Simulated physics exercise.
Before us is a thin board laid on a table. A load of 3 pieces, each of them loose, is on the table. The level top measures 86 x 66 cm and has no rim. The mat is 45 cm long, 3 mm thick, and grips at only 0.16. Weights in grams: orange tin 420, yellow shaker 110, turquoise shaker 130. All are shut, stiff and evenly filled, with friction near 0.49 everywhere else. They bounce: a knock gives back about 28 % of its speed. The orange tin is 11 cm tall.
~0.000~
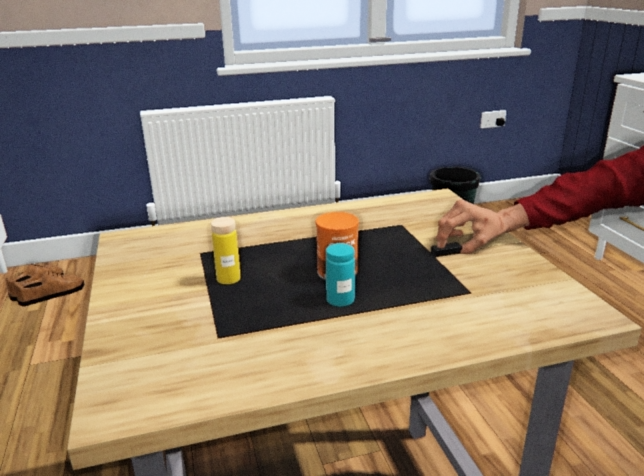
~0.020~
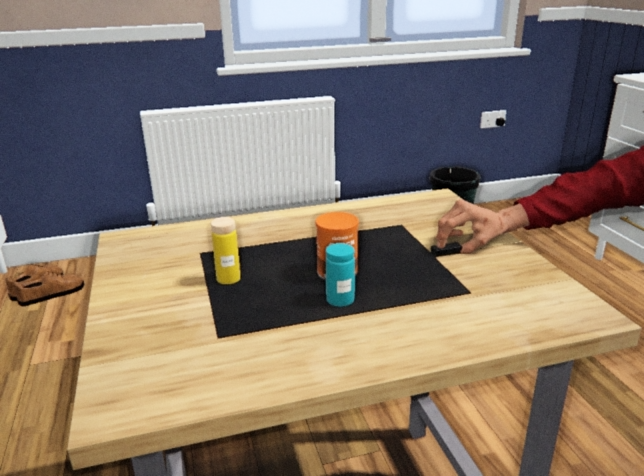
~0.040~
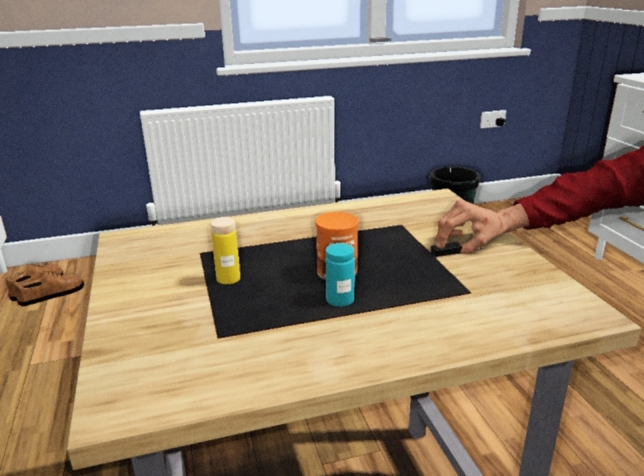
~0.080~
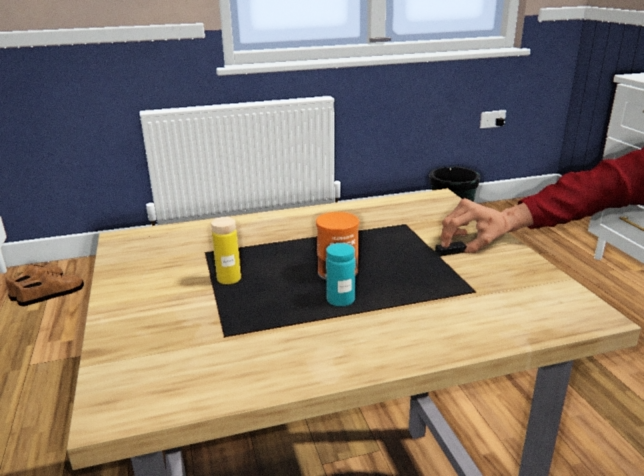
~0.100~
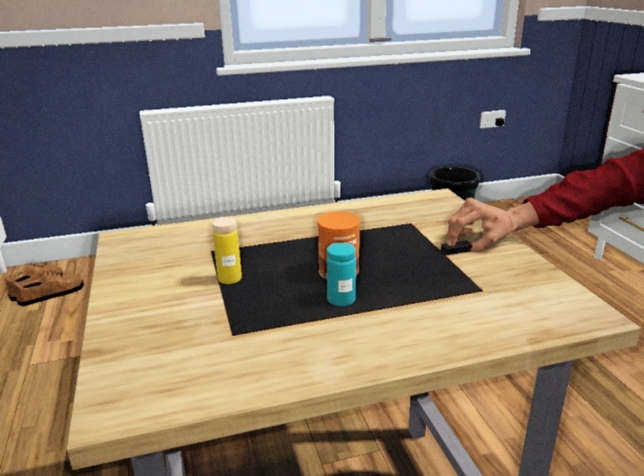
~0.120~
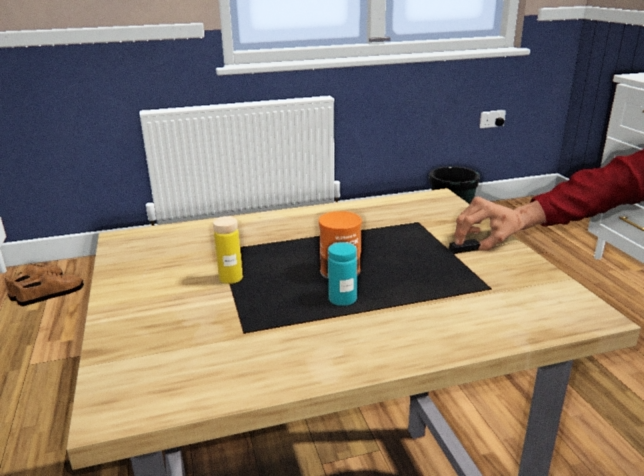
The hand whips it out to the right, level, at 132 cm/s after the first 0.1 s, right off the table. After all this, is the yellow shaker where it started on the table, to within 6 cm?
The yellow shaker keeps its place.
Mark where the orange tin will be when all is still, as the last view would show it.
Around (400, 239).
After 0.22 s, 17 cm of pull; yellow shaker moved 2 cm near (235, 250); orange tin moved 3 cm; turquoise shaker moved 3 cm.
After 0.32 s, 30 cm of pull; yellow shaker moved 2 cm near (234, 251); turquoise shaker moved 6 cm; orange tin moved 7 cm.
After 0.42 s, 44 cm of pull; yellow shaker moved 2 cm near (234, 251); turquoise shaker 10° off upright; orange tin moved 12 cm.
After 0.62 s, 70 cm of pull; yellow shaker moved 2 cm near (234, 251); orange tin moved 13 cm; turquoise shaker 4° off upright.
In the end (1.2 s), not toppled but over 6 cm from the start, orange tin and turquoise shaker; yellow shaker under 6 cm from the start. At the end, from the last picture's camera, yellow shaker near (234, 251).
